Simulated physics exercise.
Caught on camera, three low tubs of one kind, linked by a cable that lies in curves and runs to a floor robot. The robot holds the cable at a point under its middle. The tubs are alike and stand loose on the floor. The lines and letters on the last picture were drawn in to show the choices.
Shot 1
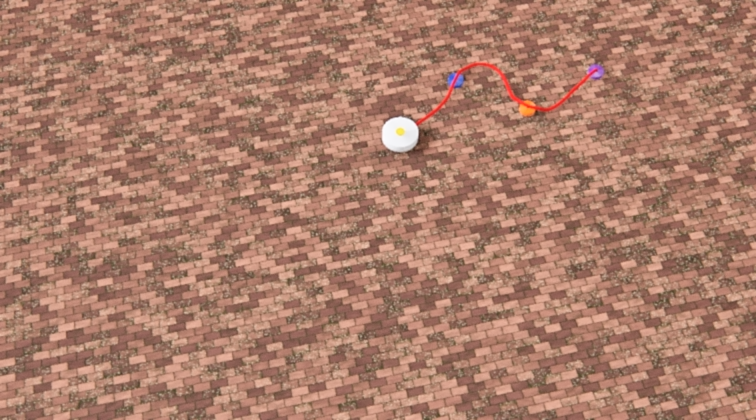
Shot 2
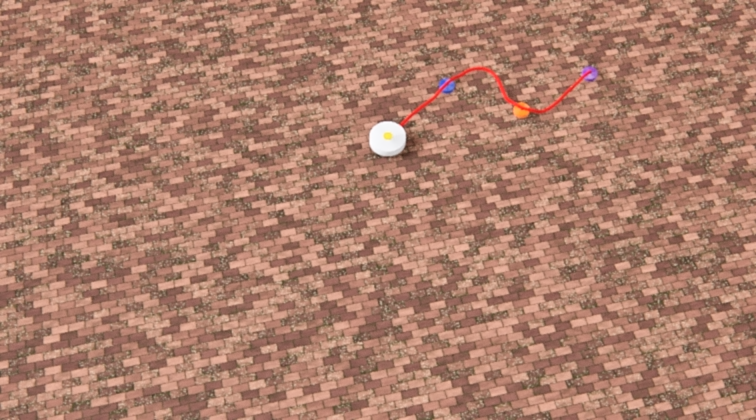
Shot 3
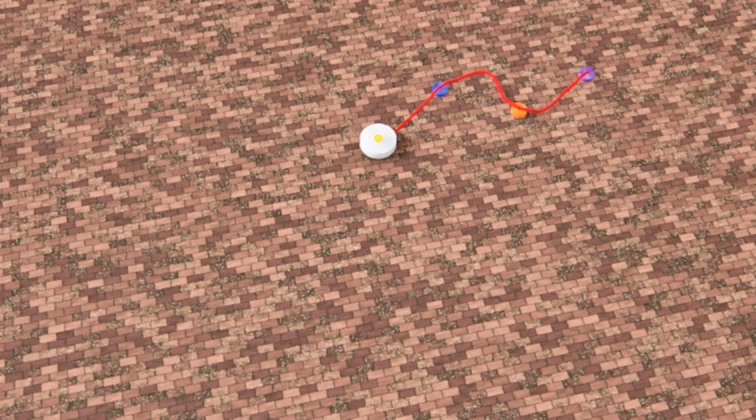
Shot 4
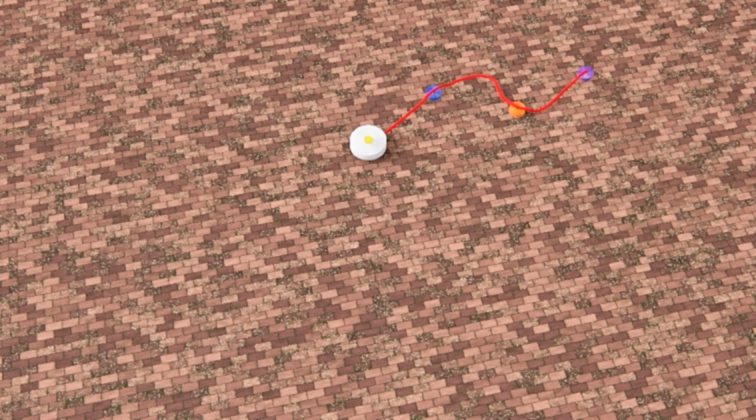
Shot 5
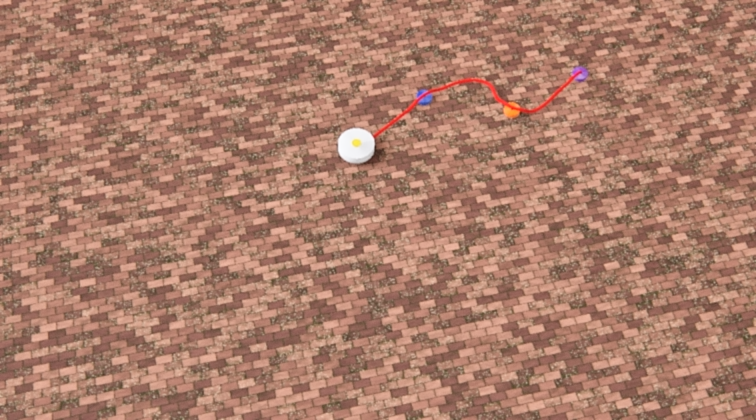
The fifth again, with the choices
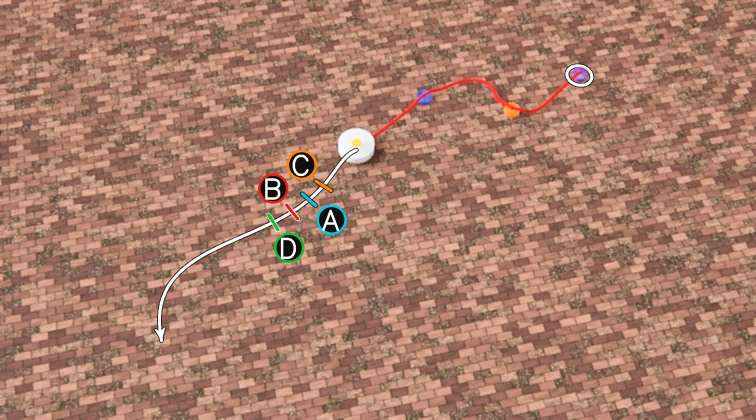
White disc-shaped robot moving slowly left across brick paving, drawing a curving red cable and shifting small blue, orange and purple objects leftward.
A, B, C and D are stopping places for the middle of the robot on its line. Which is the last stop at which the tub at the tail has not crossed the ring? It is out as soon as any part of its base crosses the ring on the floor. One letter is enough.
The farthest safe stop is C.
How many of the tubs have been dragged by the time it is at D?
Three.
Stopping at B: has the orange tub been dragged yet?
By then, yes.
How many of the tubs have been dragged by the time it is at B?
By then, three.
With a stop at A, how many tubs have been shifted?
By then, three.
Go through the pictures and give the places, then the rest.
The first frame shows purple tub (596, 72); orange tub (528, 108); blue tub (456, 80).
The second frame shows robot (388, 140); blue tub (447, 86); orange tub (522, 110).
The third frame shows robot (378, 142); blue tub (440, 89); orange tub (519, 110).
The fourth frame shows robot (368, 143); blue tub (434, 93); orange tub (517, 109).
The fifth frame shows robot (356, 146); blue tub (424, 97); orange tub (512, 110); purple tub (580, 74).
On the marked copy, A at (309, 200); B at (292, 212); C at (323, 186); D at (273, 222); the ring at (579, 75); the route from (356, 150) via (248, 234) to (162, 341).
Following C. Soon after the start, robot (342, 157); purple tub (580, 74); orange tub (512, 110); blue tub (411, 107).
Later, robot (333, 170); purple tub (580, 74); orange tub (512, 110); blue tub (401, 118).
In the end, robot (323, 182); purple tub (580, 74); orange tub (507, 110); blue tub (397, 133); the ringed tub at the far end is still in its ring.
As for the rest, A drags the last tub to (569, 79); B drags the last tub to (553, 86); D drags the last tub to (537, 93).
